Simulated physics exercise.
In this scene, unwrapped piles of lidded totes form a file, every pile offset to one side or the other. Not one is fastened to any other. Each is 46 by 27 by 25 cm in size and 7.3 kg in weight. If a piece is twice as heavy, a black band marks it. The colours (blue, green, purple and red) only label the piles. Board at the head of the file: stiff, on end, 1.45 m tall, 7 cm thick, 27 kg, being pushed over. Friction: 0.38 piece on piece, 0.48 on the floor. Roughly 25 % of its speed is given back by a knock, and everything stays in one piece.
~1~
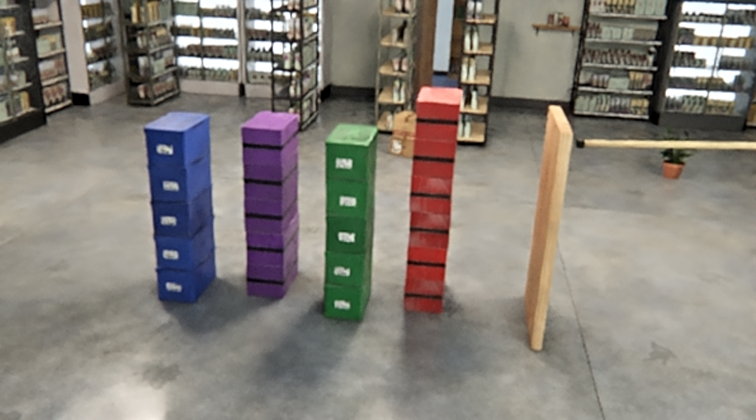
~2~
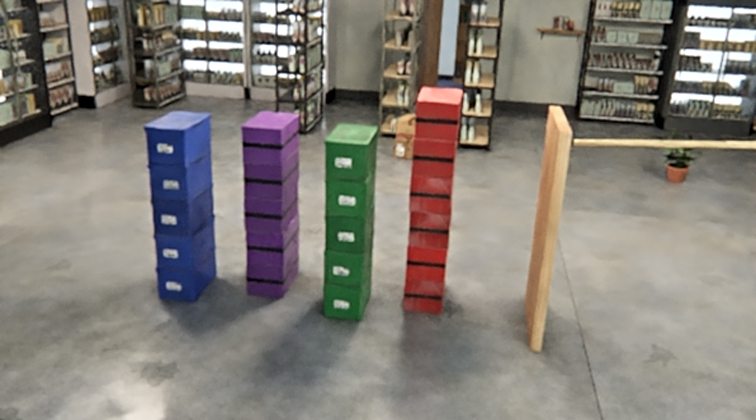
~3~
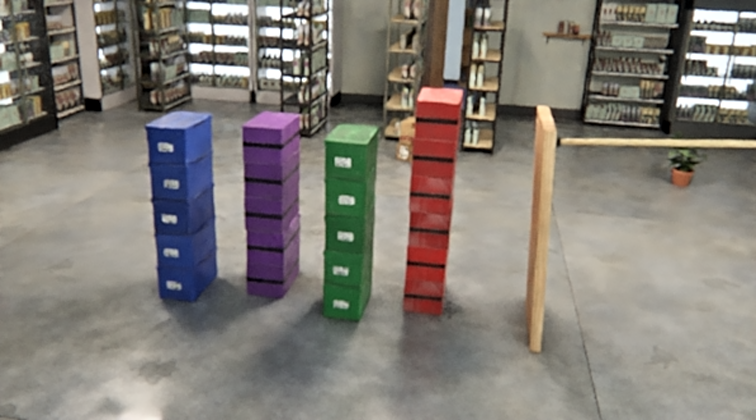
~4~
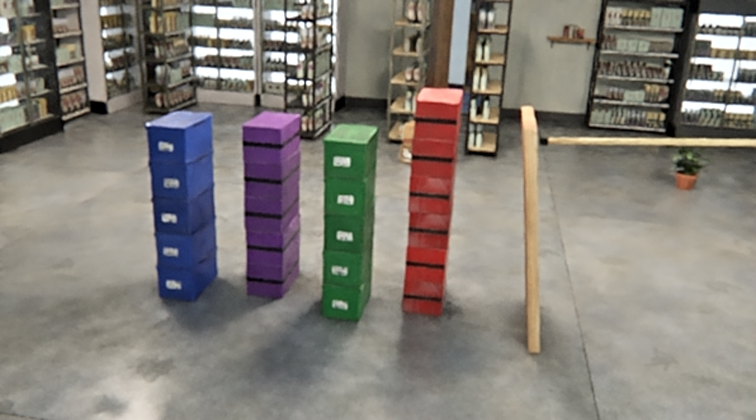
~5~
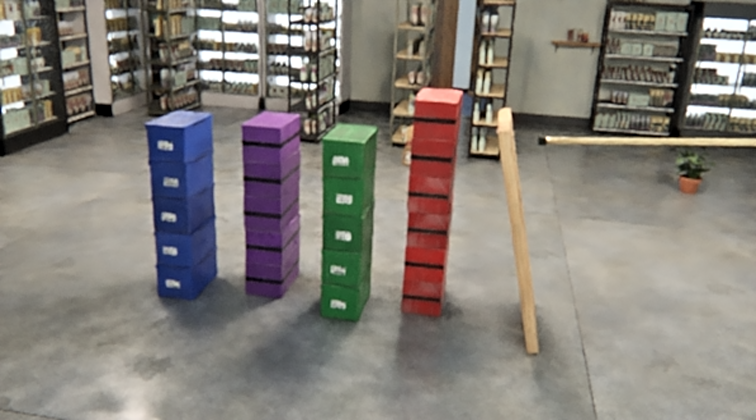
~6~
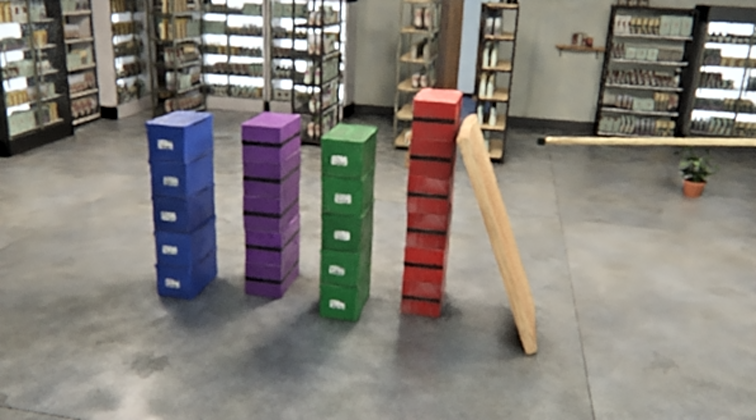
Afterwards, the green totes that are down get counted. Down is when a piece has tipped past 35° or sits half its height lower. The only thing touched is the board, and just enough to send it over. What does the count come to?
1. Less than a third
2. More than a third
1.
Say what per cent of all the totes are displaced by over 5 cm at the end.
The answer is 5 percent.
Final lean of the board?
Roughly 25° from upright.
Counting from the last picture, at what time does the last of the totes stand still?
Roughly 1.5 s.
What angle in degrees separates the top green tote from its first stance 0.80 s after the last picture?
Angle from initial pose, roughly 0 deg - estimate.
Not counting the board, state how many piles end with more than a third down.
Total count: 0.
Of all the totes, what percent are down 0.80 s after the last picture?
0 %.
Then, 0.12 s on from the sixth picture, board 26° from upright; none of the 5 green totes down (0 of 21 in all colours); top green tote unmoved; top red tote displaced 59 mm.
Then, 0.80 s on from the sixth picture, board 26° from upright; none of the 5 green totes down (0 of 21 in all colours); top green tote unmoved; top red tote displaced 9 cm.
Finally, board 26° from upright; none of the 5 green totes down (0 of 21 in all colours); top green tote unmoved; top red tote displaced 7 cm. That is 0 per cent. Seen by the last camera, middles, top green tote near (350, 151), top red tote near (428, 113).
